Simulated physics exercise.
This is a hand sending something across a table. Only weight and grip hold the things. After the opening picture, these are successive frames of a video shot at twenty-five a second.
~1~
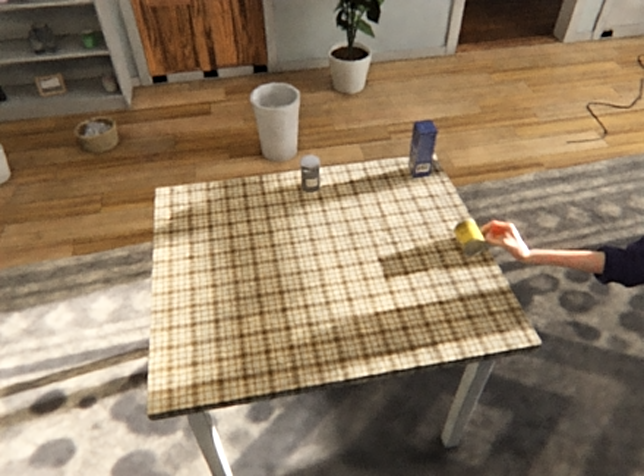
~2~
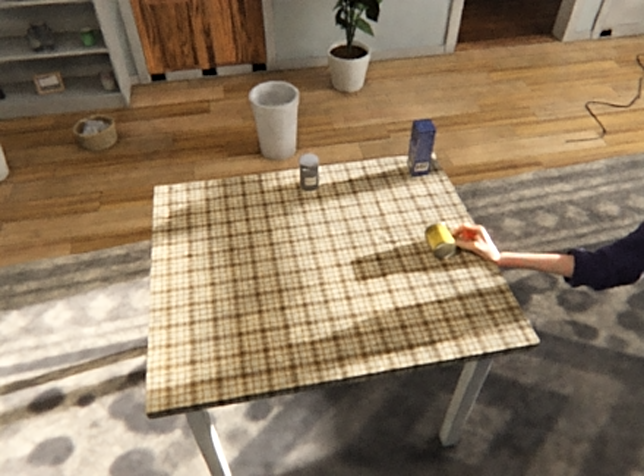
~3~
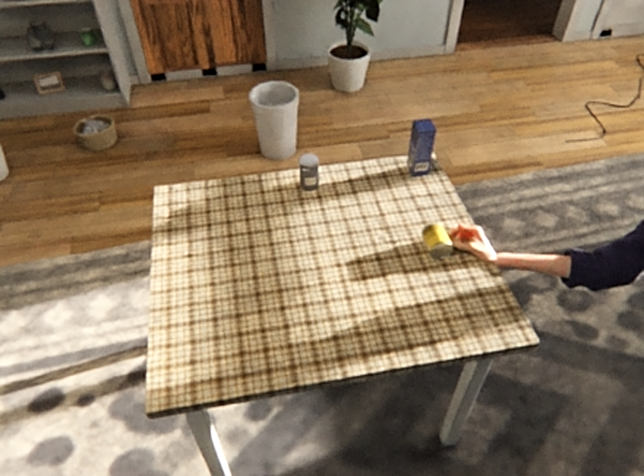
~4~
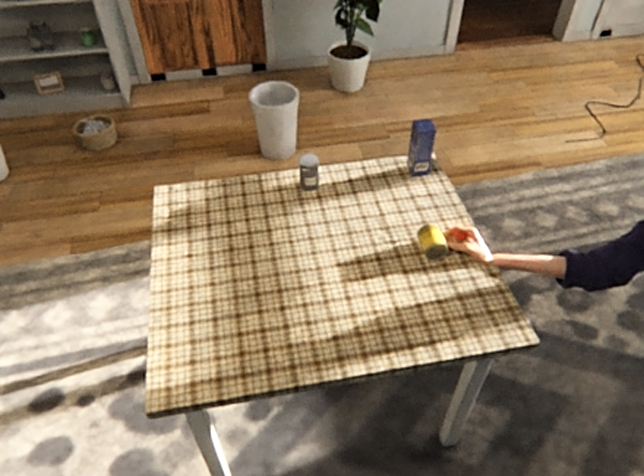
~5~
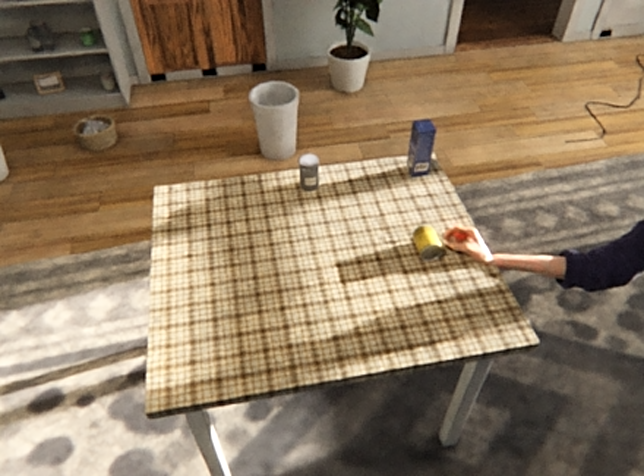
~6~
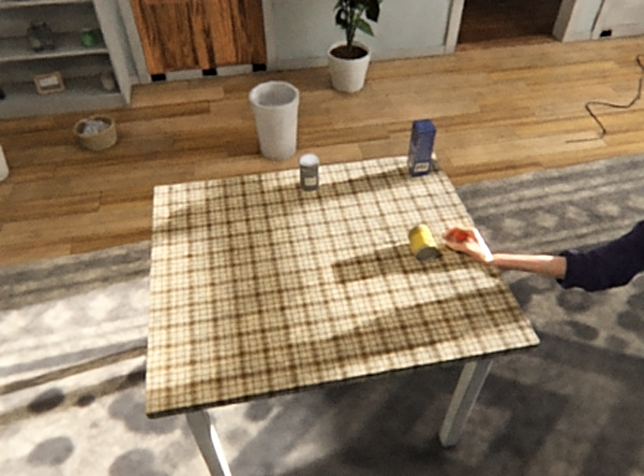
Yellow tin moving left in a hand over a checked tabletop, then leaving the fingers and shifting slightly farther left, turning.
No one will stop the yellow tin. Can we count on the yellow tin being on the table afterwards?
The yellow tin remains on top.
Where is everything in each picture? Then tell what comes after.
The first picture shows under the hand; yellow tin (469, 238).
The second picture shows under the hand; yellow tin (440, 241).
The third picture shows under the hand; yellow tin (437, 241).
The fourth picture shows yellow tin (432, 242).
The fifth picture shows yellow tin (427, 243) displaced a little.
The sixth picture shows yellow tin (422, 243) displaced a little.
Then, 0.20 s past the last view, yellow tin displaced about its own width near (400, 247).
Then, 0.50 s past the last view, yellow tin displaced well along near (371, 251).
Then, 1.00 s past the last view, yellow tin displaced well along near (340, 256).
Finally, moved from the start, yellow tin. Final places as the last picture's camera would see them, yellow tin near (331, 257).
